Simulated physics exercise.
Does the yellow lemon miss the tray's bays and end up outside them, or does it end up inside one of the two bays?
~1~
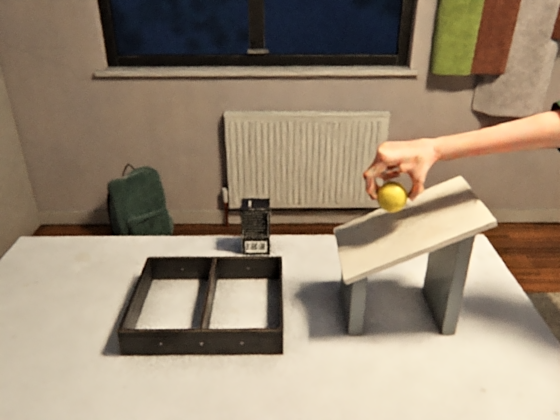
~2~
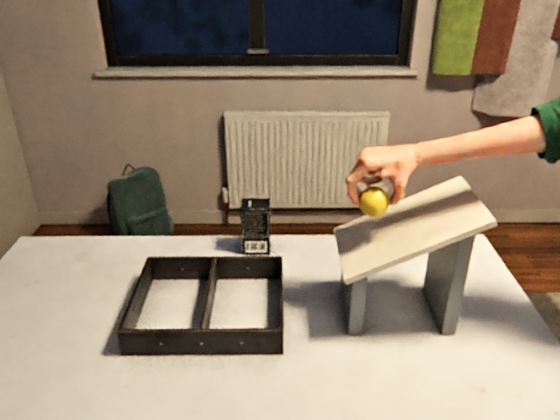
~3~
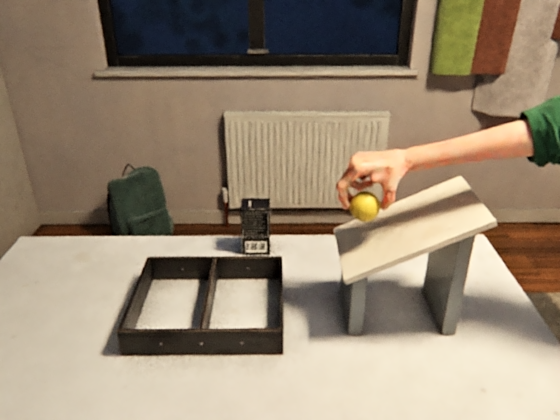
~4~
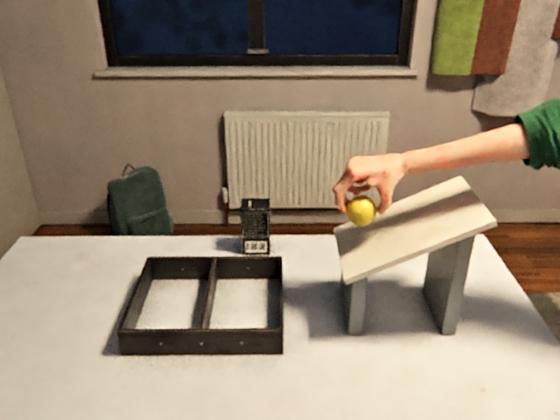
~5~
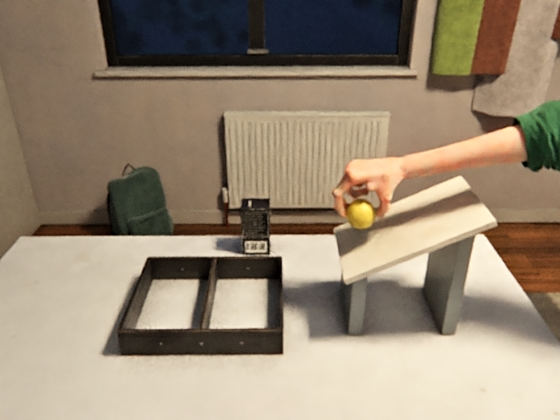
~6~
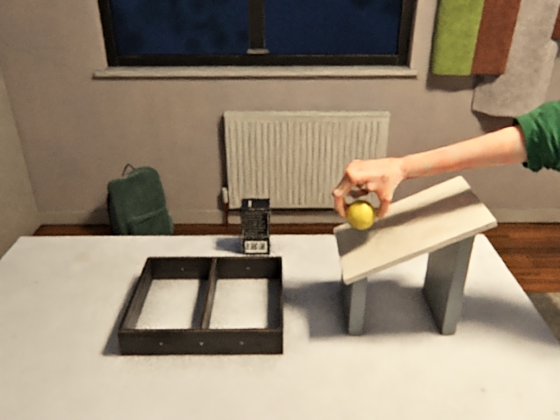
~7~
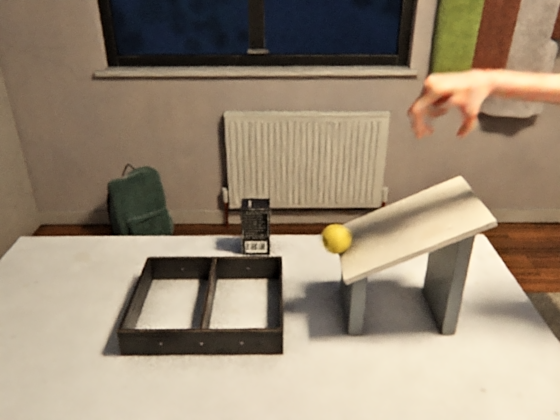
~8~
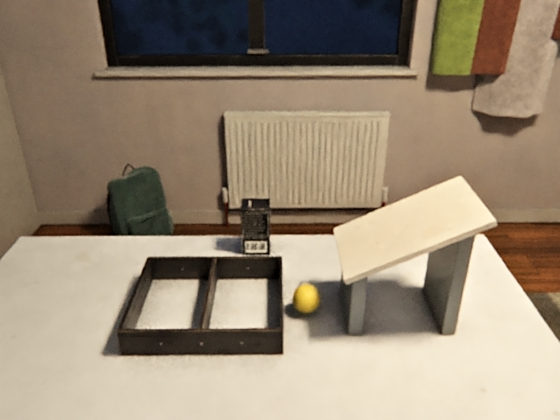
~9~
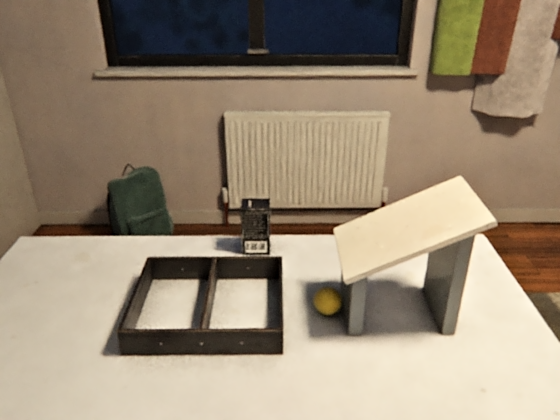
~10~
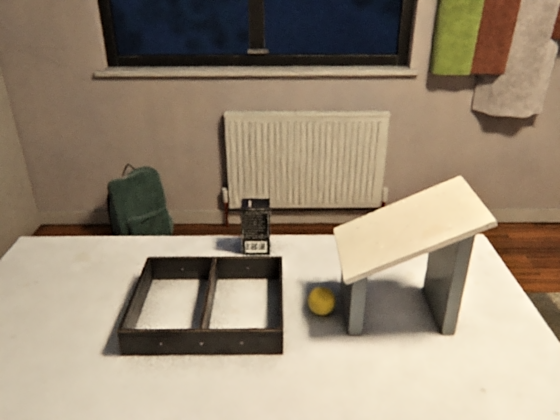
It ends up in neither bay. The lemon is on the table in the gap between the tray and the ramp.
The clip opens on a white table with a dark two-bay tray at the left, a small black carton behind it, and a hand holding a yellow lemon above a sloping board at the right. The hand carries the lemon left and down to the lower part of the slope and pauses there. It then lets go and draws back, and the lemon moves down off the board's low edge. The lemon drops into the gap beside the tray, then shifts right towards the ramp's leg. It moves slightly back left and ends on the table outside both bays, while the carton stays put.
